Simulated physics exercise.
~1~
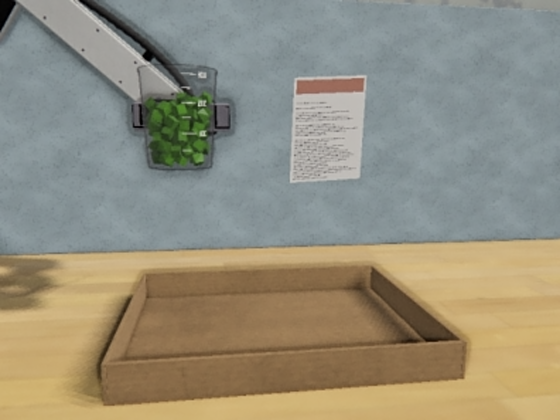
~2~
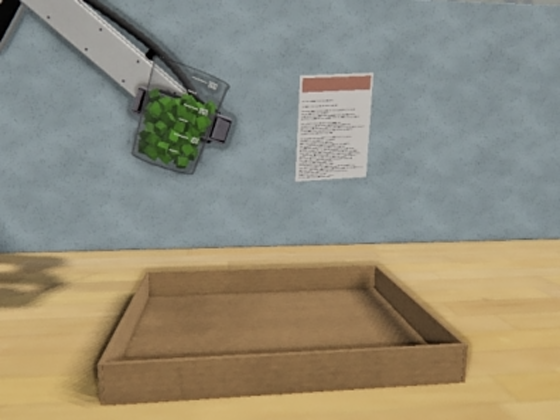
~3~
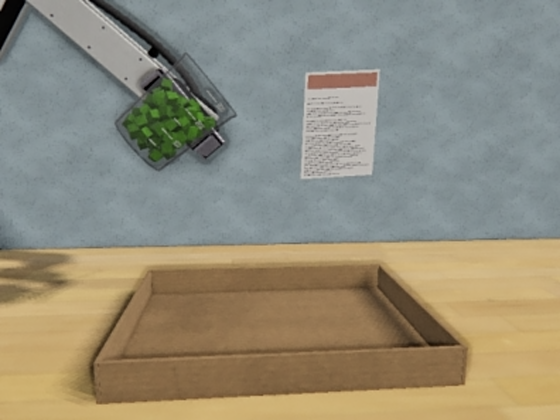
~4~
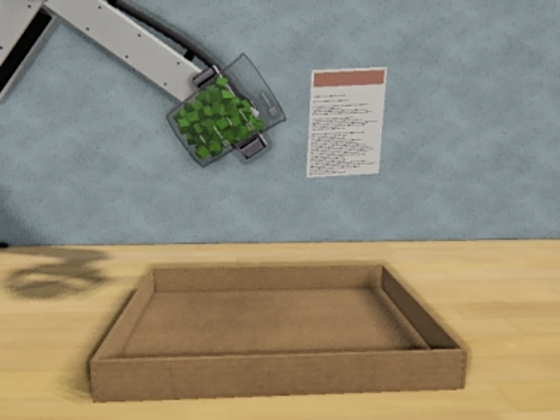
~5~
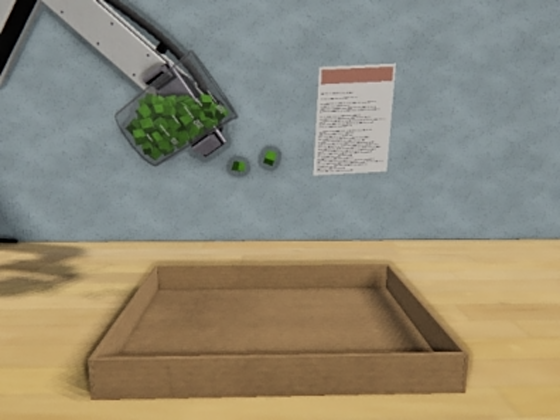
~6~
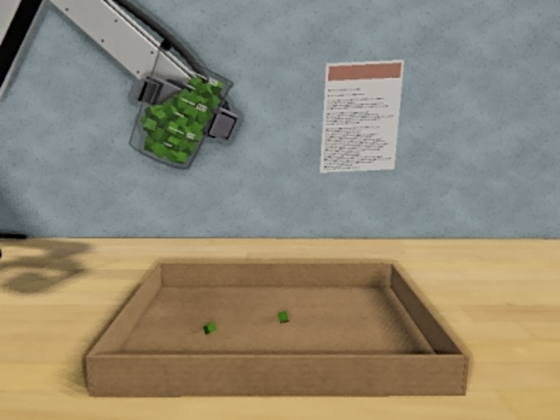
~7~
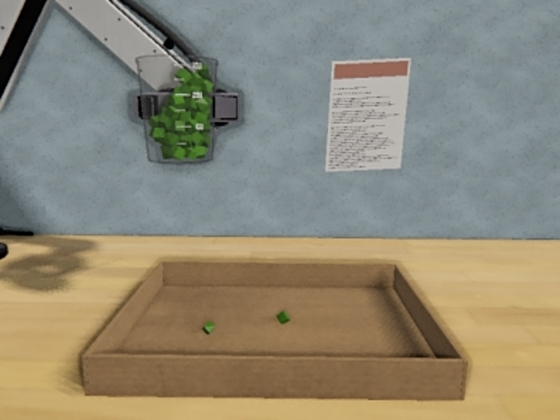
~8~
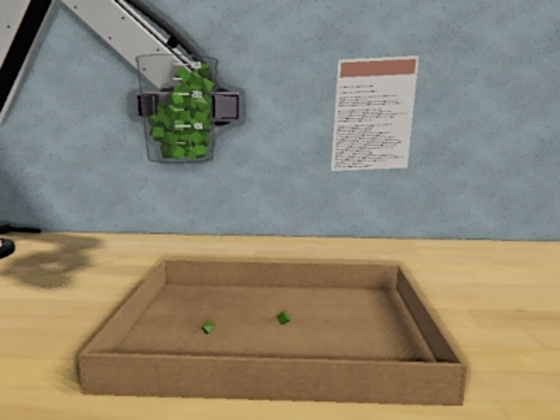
To begin with, a robotic arm holds a clear tumbler full of green vegetable dice upright against a blue wall, above and to the left of an empty brown tray on a wooden table. The arm tips the tumbler toward the right, leaning it further as it shifts slightly left and then right. As the tumbler swings back left, still leaning, two dice fall from its mouth. They land apart in the tray while the arm turns the tumbler back toward upright. Finally, the tumbler is held level, still holding nearly all its dice, with just two lying in the tray.
